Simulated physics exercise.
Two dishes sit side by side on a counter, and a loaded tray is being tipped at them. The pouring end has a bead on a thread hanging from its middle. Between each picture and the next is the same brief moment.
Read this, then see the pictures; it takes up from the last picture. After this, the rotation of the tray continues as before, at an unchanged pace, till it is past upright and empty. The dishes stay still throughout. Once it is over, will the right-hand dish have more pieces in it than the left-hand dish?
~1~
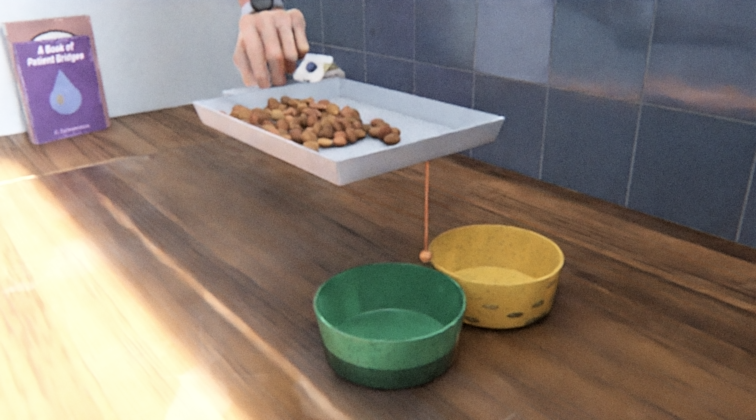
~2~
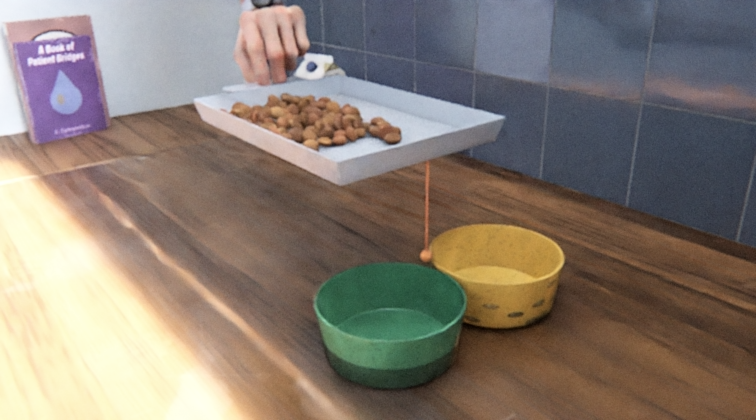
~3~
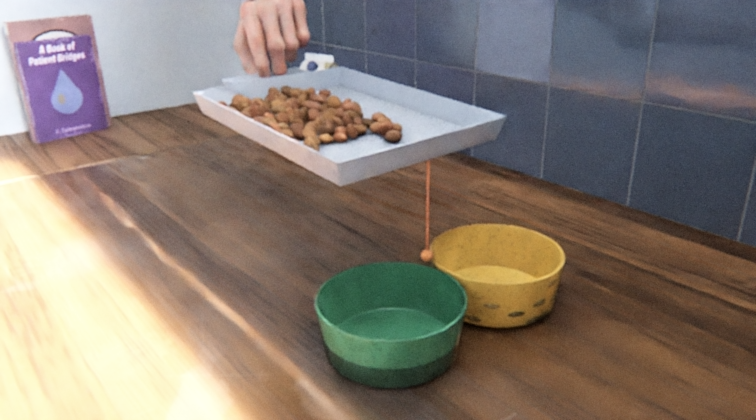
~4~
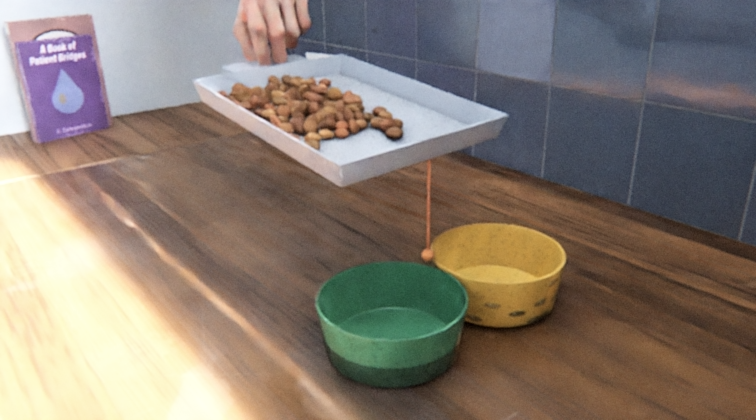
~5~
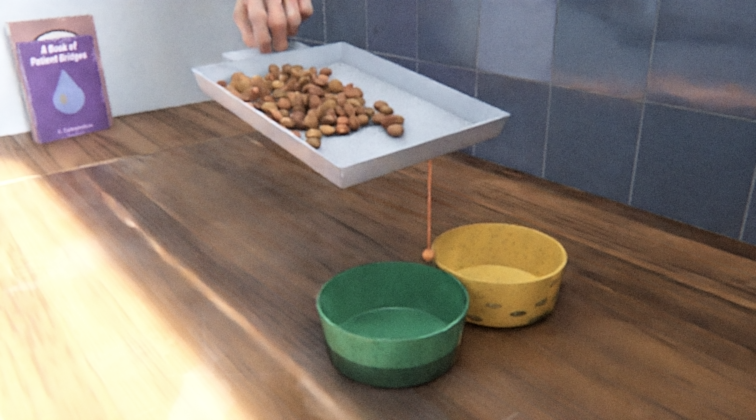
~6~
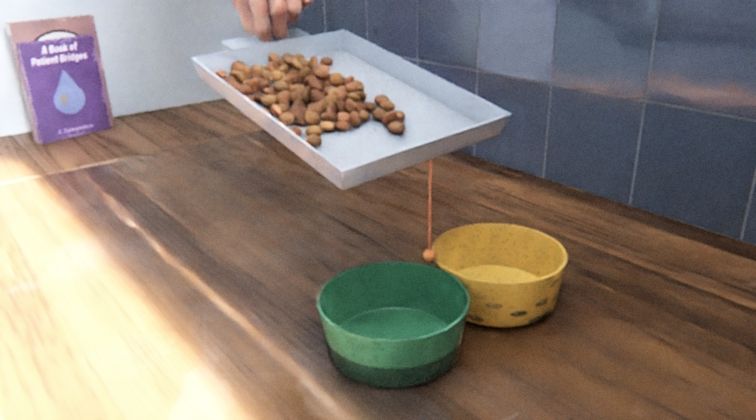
No, the fuller dish will be the one on the left.
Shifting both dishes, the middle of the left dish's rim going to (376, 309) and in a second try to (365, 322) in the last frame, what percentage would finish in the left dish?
80 %, then 80 %.
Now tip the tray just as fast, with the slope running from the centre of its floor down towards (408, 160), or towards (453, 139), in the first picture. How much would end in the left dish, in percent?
In turn, 60 percent and then 0 percent.
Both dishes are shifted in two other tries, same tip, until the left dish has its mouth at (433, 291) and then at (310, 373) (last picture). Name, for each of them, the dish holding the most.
In the first try it's the left-side dish, and in the second it's the right-side dish.
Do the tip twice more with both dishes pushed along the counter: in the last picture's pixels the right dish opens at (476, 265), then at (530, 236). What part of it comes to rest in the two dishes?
First placement near 90 percent, second near 40 percent.
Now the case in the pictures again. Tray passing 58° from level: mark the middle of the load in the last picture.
At about (374, 145).
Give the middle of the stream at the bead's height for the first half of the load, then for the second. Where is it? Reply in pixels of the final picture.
Roughly (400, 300) first, then roughly (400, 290).
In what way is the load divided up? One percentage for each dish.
Final share: Left dish at 80 per cent, right dish at 0 per cent.
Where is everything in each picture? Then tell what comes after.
The first frame shows corners of the pouring end at (338, 158) and (495, 118), level; middle of the load at (309, 121), bits of dog kibble; left dish at (441, 352); right dish at (547, 296); bead on its thread at (426, 256).
The second frame shows corners of the pouring end at (339, 158) and (496, 117), level; middle of the load at (309, 119).
The third frame shows corners of the pouring end at (340, 159) and (497, 116), tipped barely, lowest at the left corner; middle of the load at (309, 114).
The fourth frame shows corners of the pouring end at (341, 160) and (499, 114), tipped a little, lowest at the left corner; middle of the load at (310, 105).
The fifth frame shows corners of the pouring end at (343, 163) and (501, 114), tipped a little, lowest at the left corner; middle of the load at (311, 98).
The sixth frame shows corners of the pouring end at (344, 165) and (502, 113), tipped a little, lowest at the left corner; middle of the load at (311, 90); left dish at (445, 351); right dish at (550, 295).
Soon after the last picture, tray tipped steeply; nearly all on the tray; a stray few in the left dish; a small part in the air.
A little later, tray tipped right over; about a third on the tray; about half in the left dish; a small part outside both; a small part in the air.
Later still, tray tipped past a quarter turn; most in the left dish; about a quarter outside both.
At rest, tray tipped past a quarter turn; most in the left dish; none in the right dish; about a quarter outside both.
